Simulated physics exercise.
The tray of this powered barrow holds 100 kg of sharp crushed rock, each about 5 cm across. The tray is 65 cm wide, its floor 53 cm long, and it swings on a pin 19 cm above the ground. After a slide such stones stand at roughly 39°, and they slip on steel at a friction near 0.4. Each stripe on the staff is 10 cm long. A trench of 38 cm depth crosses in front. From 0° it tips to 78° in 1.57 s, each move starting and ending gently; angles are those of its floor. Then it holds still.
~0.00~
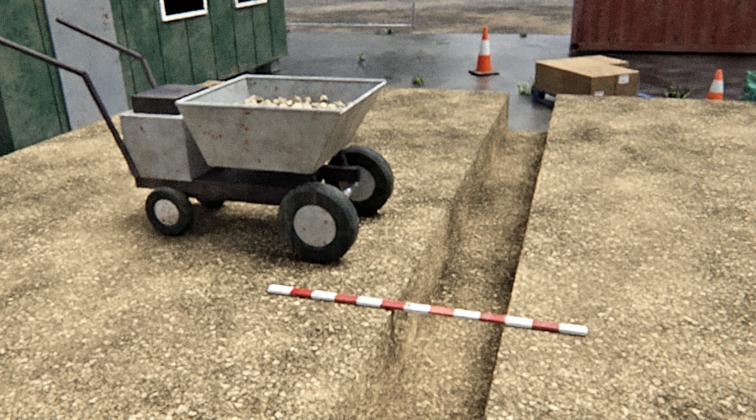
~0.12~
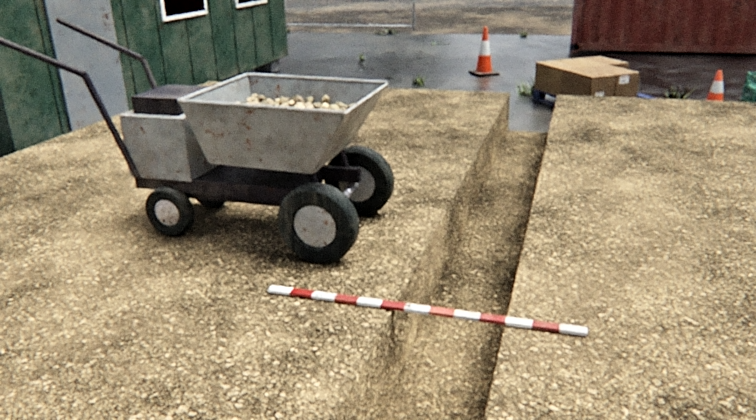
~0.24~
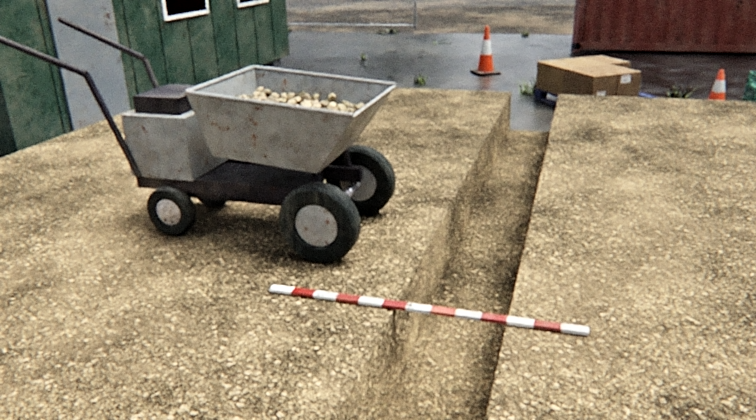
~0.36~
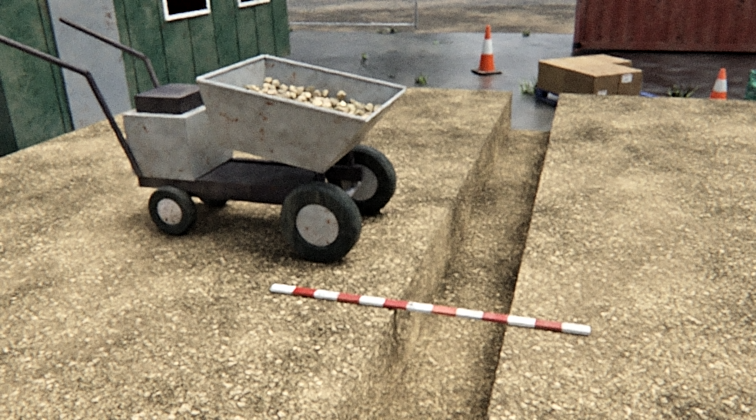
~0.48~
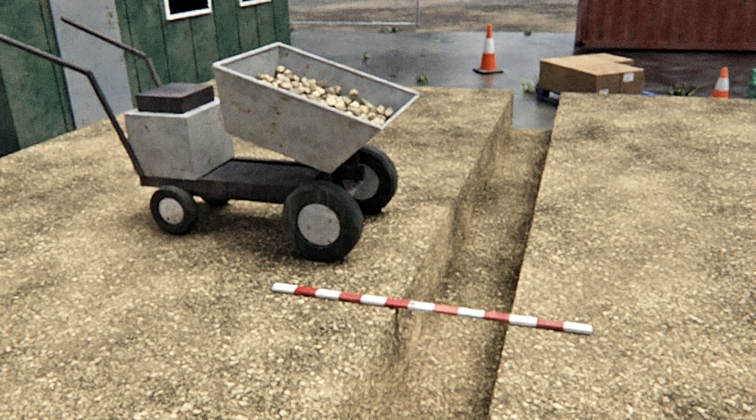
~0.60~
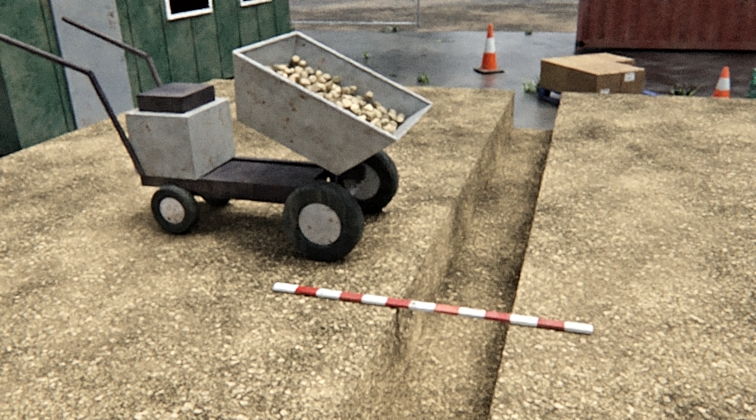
Grey tray of a powered barrow tilting forward to the right, raising its load of pale stones beside a narrow trench.
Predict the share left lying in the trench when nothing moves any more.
Some 93 per cent of it.
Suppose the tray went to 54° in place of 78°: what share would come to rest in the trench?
Then about 0 per cent.
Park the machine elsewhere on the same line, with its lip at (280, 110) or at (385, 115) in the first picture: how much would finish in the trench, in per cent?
Near 50 per cent from the first place, 65 from the second.
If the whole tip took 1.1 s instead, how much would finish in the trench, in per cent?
It would be near 95 per cent.
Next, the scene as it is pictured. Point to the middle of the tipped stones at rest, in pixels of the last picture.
Their middle is at about (482, 304).
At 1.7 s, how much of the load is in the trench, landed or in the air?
Some 25 per cent.
After 1.2 s the floor is at 66°; 100 % in the tray; the foremost stones are at (440, 184).
After 1.7 s the floor is at 78°; 74 % in the tray, 26 % in the trench; the foremost stones are at (516, 309).
After 2.0 s the floor is at 78°; 46 % in the tray, 54 % in the trench; the foremost stones are at (525, 299).
After 4.0 s the floor is at 78°; 7 % in the tray, 93 % in the trench; the foremost stones are at (526, 300).
